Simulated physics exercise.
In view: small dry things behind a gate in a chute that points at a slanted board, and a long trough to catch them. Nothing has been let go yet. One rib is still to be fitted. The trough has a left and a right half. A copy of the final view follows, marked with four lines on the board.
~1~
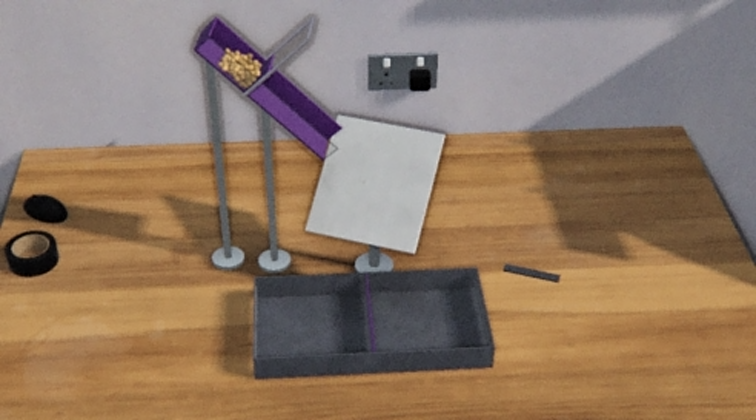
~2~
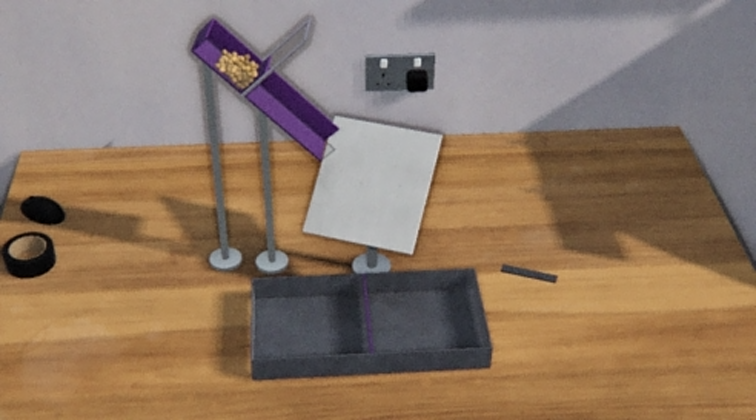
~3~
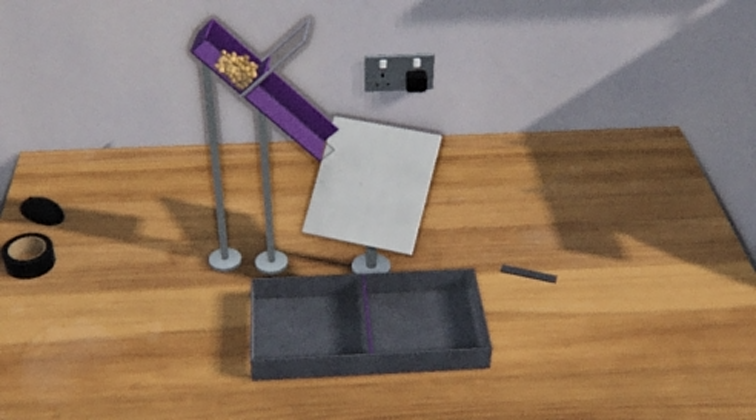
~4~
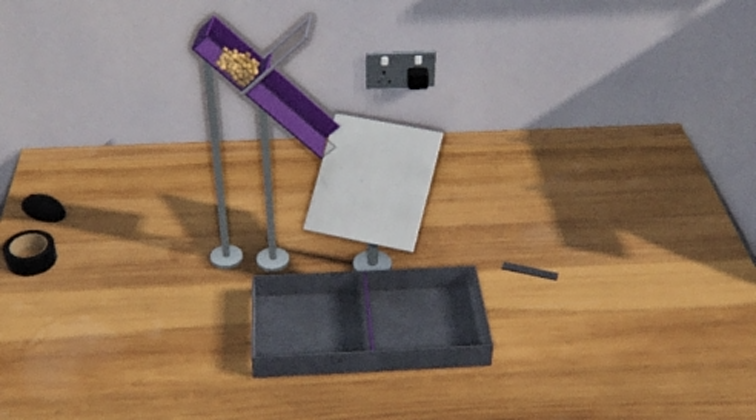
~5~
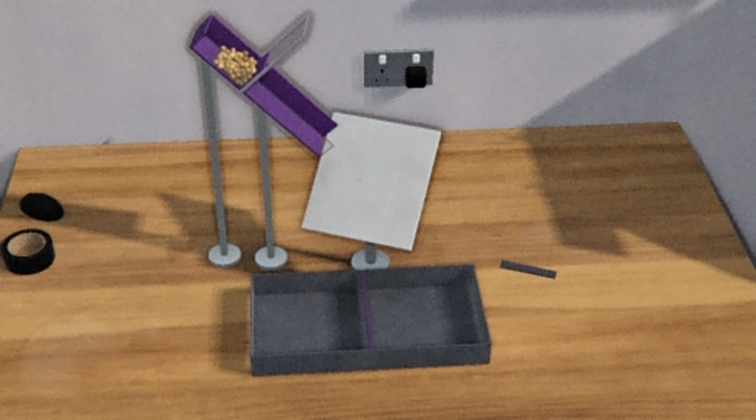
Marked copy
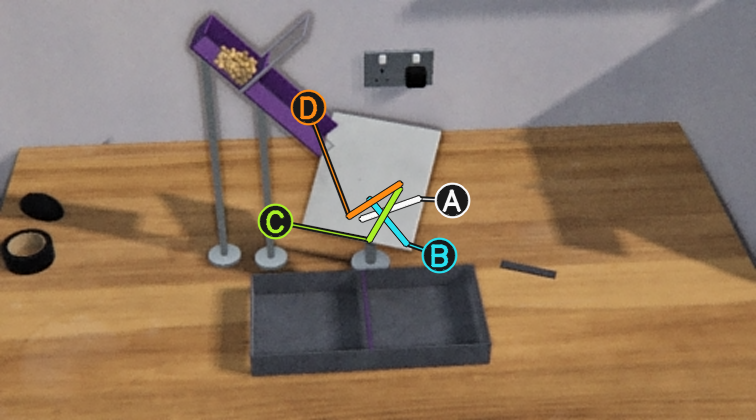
Nothing in the scene moves apart from a very slight shake of the whole view. A heap of small, tan, dry pieces stays behind the gate in a sloping purple chute, above a tilted pale board, while the grey two-part trough below remains empty on the wooden table.
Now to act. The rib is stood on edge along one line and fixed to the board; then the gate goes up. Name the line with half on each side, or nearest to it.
Line B does it best.
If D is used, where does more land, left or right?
Left.
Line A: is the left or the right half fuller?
More lands on the left.
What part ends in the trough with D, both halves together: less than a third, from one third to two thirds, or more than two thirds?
It is more than two thirds.
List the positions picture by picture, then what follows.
The first picture shows load behind the gate at (241, 68), dried chickpeas; lip of the chute at (326, 150), sloping fairly steeply.
The second picture shows middle of the board at (372, 183), tilted fairly steeply; middle of its low edge at (356, 243); of its high edge at (388, 126).
The third picture shows front corners of the trough at (251, 360) and (492, 348); front end of its middle wall at (372, 354); gate still shut at (264, 68).
The fourth picture shows middle of the load at (239, 66); lip at (324, 148).
The fifth picture shows middle of the load at (237, 65); lip at (322, 147).
On the marked copy, line A from (418, 198) to (362, 218); line B from (369, 199) to (406, 243); line C from (399, 188) to (369, 239); line D from (399, 183) to (349, 216).
With A, of what is caught, nearly all in the left half, a small part in the right.
With B, of what is caught, about half in the left half, about half in the right.
With C, of what is caught, nearly all in the left half, a stray few in the right.
With D, of what is caught, nearly all in the left half, a small part in the right.
